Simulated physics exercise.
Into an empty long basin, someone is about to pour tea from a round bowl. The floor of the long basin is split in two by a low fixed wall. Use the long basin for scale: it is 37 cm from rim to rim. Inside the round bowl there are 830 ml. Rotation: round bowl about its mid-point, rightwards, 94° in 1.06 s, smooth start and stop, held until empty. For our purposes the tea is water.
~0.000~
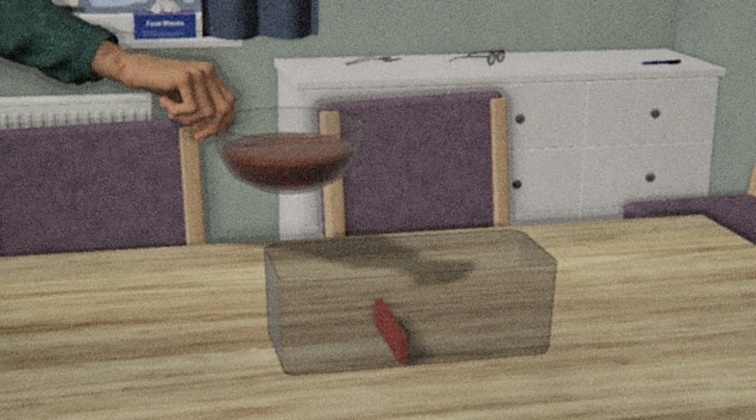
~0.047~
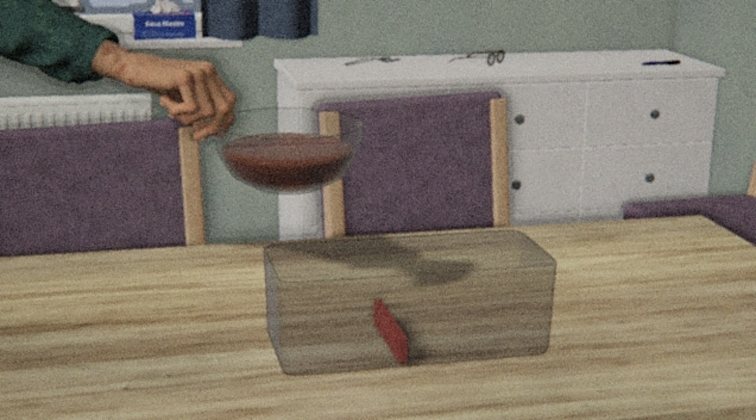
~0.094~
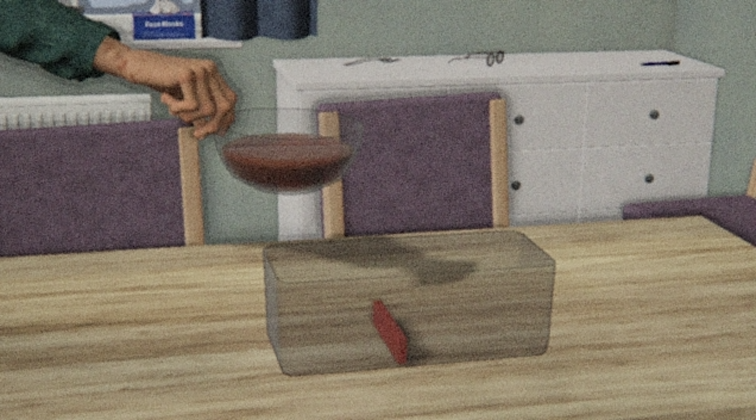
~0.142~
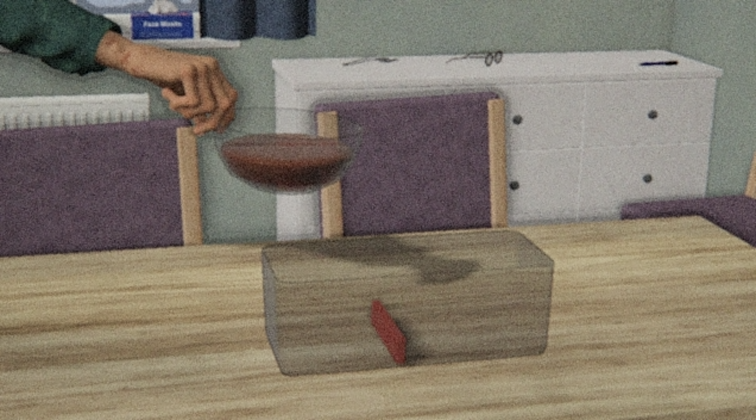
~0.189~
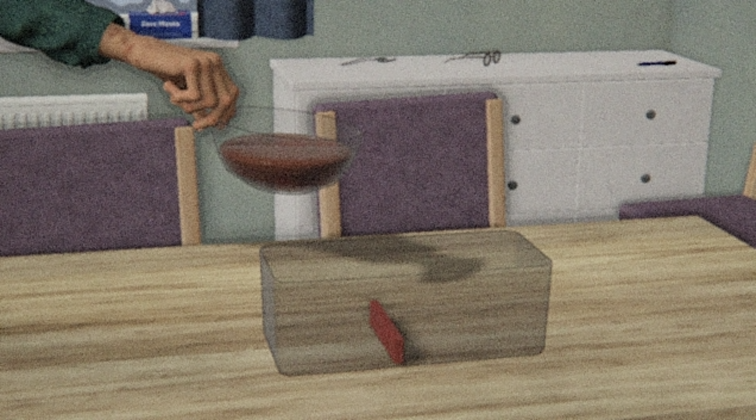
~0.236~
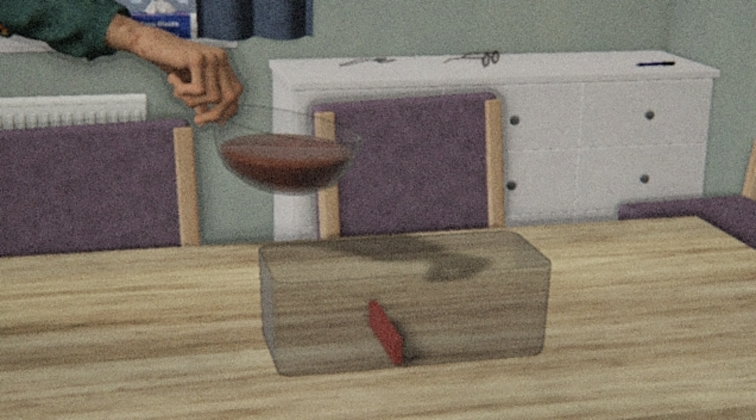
Above a wooden table, a hand slowly tilts a round bowl of reddish-brown liquid slightly rightward.
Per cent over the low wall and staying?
61 per cent.
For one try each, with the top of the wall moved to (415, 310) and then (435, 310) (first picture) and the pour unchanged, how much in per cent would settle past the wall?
Around 30 and 5 percent, in that order.
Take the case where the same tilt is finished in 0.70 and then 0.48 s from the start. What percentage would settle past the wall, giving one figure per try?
55 then 50 %.
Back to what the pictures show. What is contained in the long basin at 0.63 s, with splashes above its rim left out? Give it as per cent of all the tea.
About 8%.
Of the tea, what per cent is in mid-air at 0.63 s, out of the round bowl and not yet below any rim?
It comes to roughly 34 per cent.
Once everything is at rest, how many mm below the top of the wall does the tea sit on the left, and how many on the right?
About 22 mm on the left, about 18 mm on the right.
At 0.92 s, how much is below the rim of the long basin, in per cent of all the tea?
Near 80 in a hundred.
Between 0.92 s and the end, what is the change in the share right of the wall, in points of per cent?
The share moves up, by some 3 per cent.
Then, 0.63 s in, the tilt is 61° and 59 per cent is still to pour, 1 is left of the wall and 6 right of it.
Then, 0.92 s in, the tilt is 90° and 9 per cent is still to pour, 21 is left of the wall and 58 right of it.
Then, 1.23 s in, the tilt is 94° and 0 per cent is still to pour, 38 is left of the wall and 61 right of it.
Then, 1.56 s in, the tilt is 94° and 0 per cent is still to pour, 38 is left of the wall and 61 right of it.
Finally, 38 per cent lies left of the wall, 61 right of it and 0 outside.
